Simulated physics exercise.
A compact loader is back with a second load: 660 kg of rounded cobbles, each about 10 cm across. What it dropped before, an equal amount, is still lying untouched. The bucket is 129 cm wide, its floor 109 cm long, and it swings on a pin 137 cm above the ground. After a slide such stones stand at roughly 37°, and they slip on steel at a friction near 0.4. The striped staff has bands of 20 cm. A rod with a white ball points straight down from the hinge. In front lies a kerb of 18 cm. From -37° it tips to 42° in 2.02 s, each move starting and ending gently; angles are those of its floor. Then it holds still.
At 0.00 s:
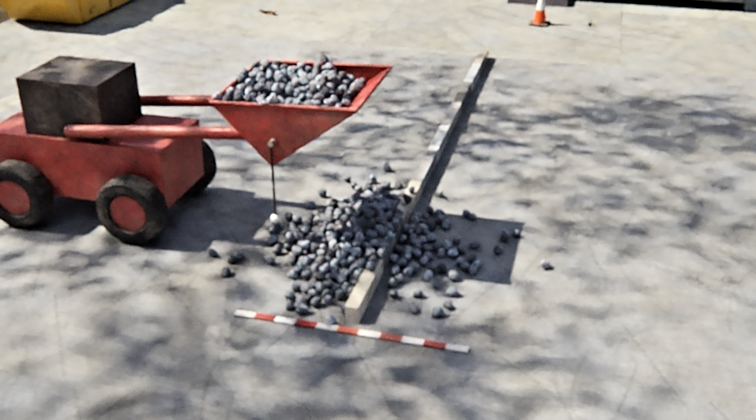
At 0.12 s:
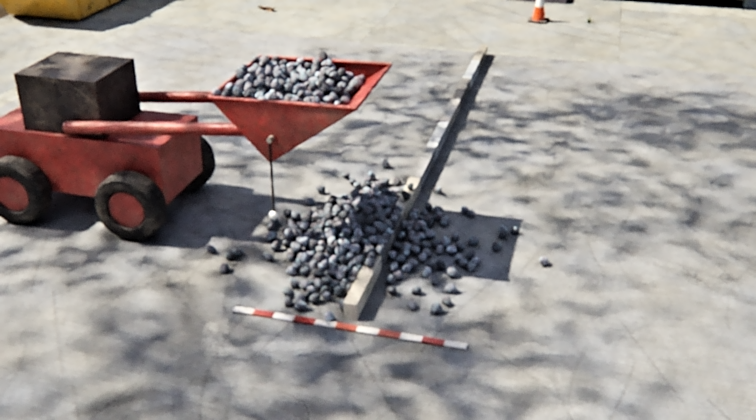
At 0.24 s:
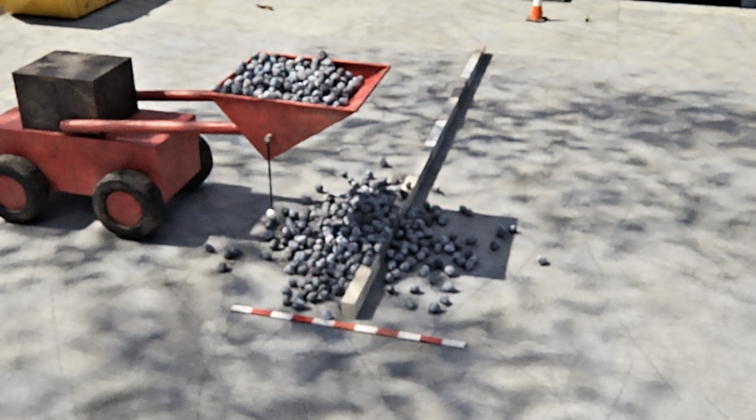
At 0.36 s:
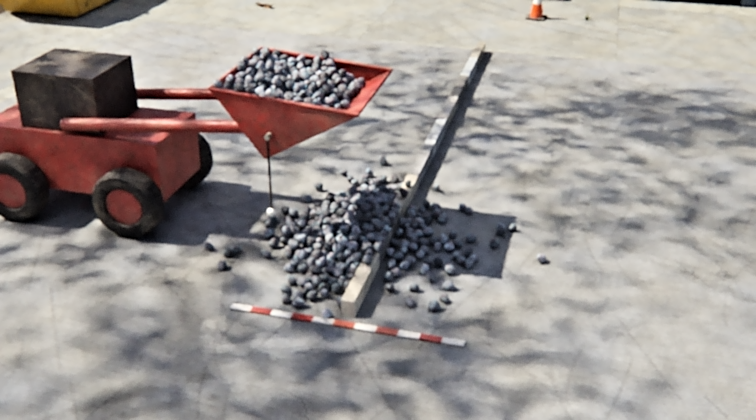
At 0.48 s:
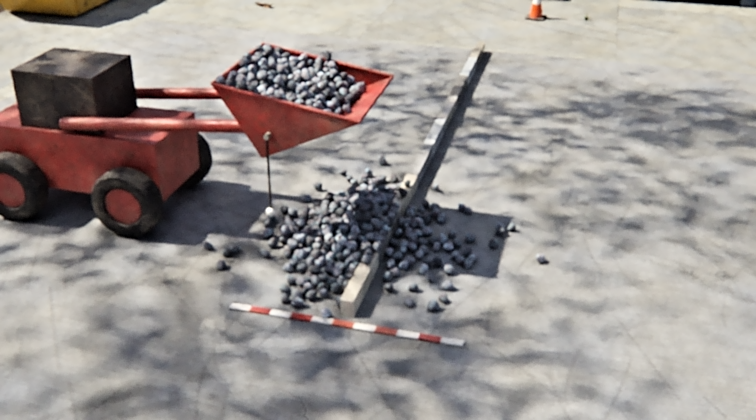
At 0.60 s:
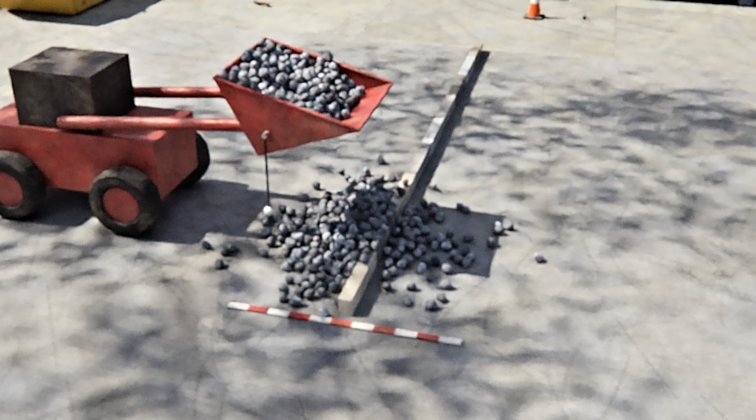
The clip opens on a small red wheeled machine at left, holding a raised bucket full of grey stones beside a loose heap lying across a long kerb, with a red-and-white staff in front. The bucket barely moves at first, then slowly tilts forward, its right lip dipping slightly as the stones shift.
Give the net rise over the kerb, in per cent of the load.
Some 66 per cent is added.
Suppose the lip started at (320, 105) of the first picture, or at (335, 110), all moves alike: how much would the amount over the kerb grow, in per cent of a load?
First some 15, then 35 per cent.
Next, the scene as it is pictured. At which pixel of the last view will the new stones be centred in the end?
Their middle is at about (407, 232).
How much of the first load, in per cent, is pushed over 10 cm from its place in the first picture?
Roughly 15 per cent of them.
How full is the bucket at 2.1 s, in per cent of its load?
Roughly 20 per cent is still inside.
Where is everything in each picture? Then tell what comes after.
In the first picture, the bucket is at -37°, its lip at (357, 111); the top of the load is at (290, 67). The earlier load is highest near (373, 218), 34 cm above ground level, 86 % on this side of the kerb, 13 % over the kerb.
In the second picture, the bucket is at -36°, its lip at (357, 108); the top of the load is at (289, 63); the stones move at 0.1 m/s on average.
In the third picture, the bucket is at -34°, its lip at (356, 111); the top of the load is at (281, 59); the stones move at 0.1 m/s on average.
In the fourth picture, the bucket is at -30°, its lip at (358, 115); the top of the load is at (271, 56); the stones move at 0.2 m/s on average.
In the fifth picture, the bucket is at -26°, its lip at (360, 122); the top of the load is at (263, 53); the stones move at 0.2 m/s on average.
The sixth picture shows lip at (360, 130), floor tilted -20°, highest stones at (265, 48); the stones move at 0.3 m/s on average.
After 1.5 s the floor is at 30°; in per cent of one load, 95 in the bucket, 91 on this side of the kerb, 13 over the kerb; the foremost stones are at (493, 243).
After 2.1 s the floor is at 42°; in per cent of one load, 21 in the bucket, 130 on this side of the kerb, 48 over the kerb; the foremost stones are at (493, 244).
After 2.5 s the floor is at 42°; in per cent of one load, 0 in the bucket, 129 on this side of the kerb, 70 over the kerb; the foremost stones are at (511, 225).
After 5.3 s the floor is at 42°; in per cent of one load, 0 in the bucket, 120 on this side of the kerb, 79 over the kerb; the foremost stones are at (533, 243). Net gain over the kerb, 66.
